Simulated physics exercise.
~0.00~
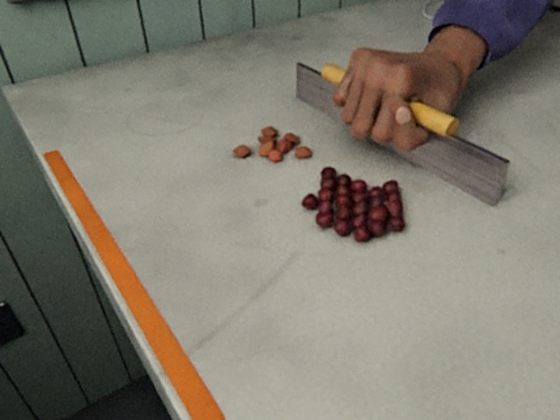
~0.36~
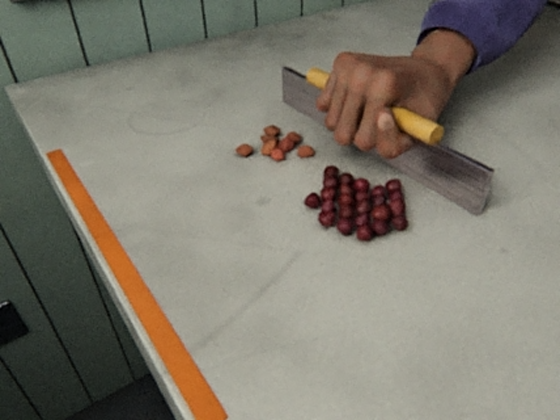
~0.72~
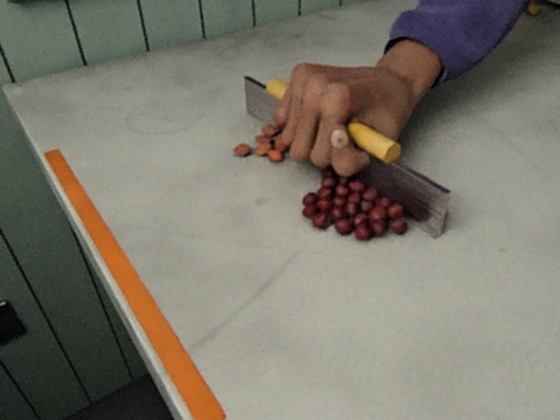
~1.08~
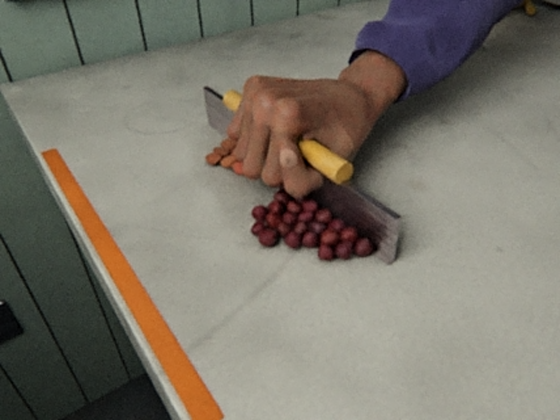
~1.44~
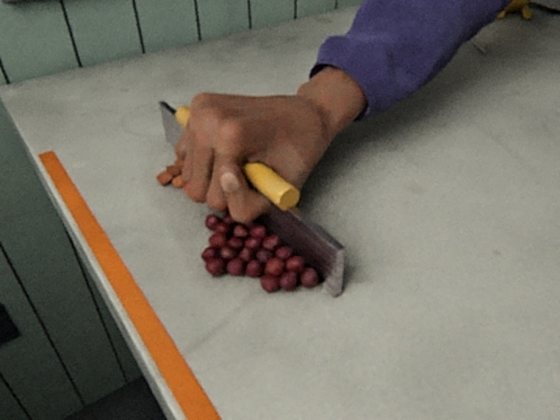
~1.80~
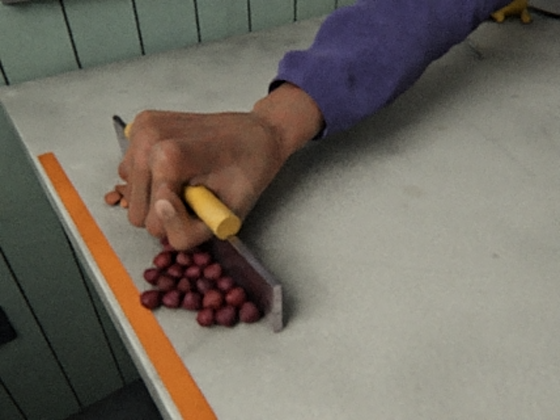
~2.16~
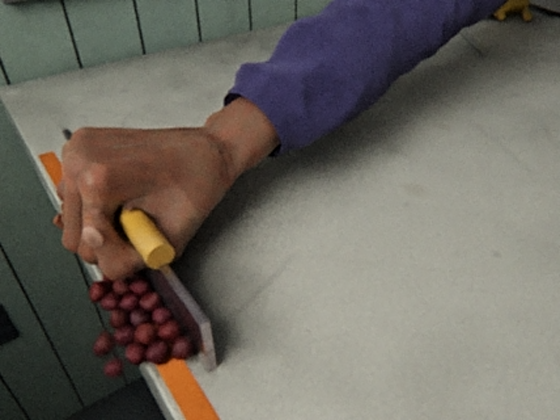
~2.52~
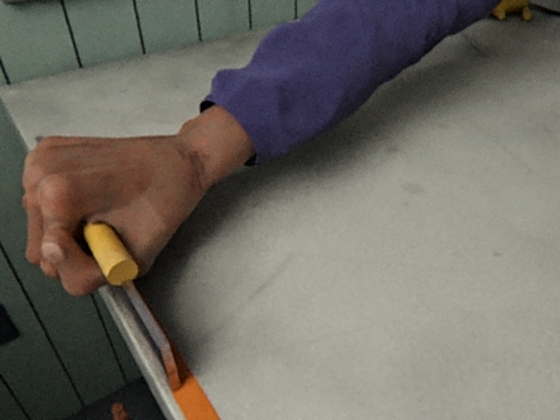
At first, a hand in a purple sleeve holds a scraper with a yellow handle on a pale tabletop, with a cluster of dark red balls and a smaller group of orange-brown bits lying ahead of it. The hand moves the scraper left, reaching the small bits and the red balls. It pushes both groups together across the surface toward a strip of orange tape along the table's edge. As the blade nears the tape, red balls begin to spill over the side. Finally, the scraper stops at the tape, and both groups have gone over the edge.
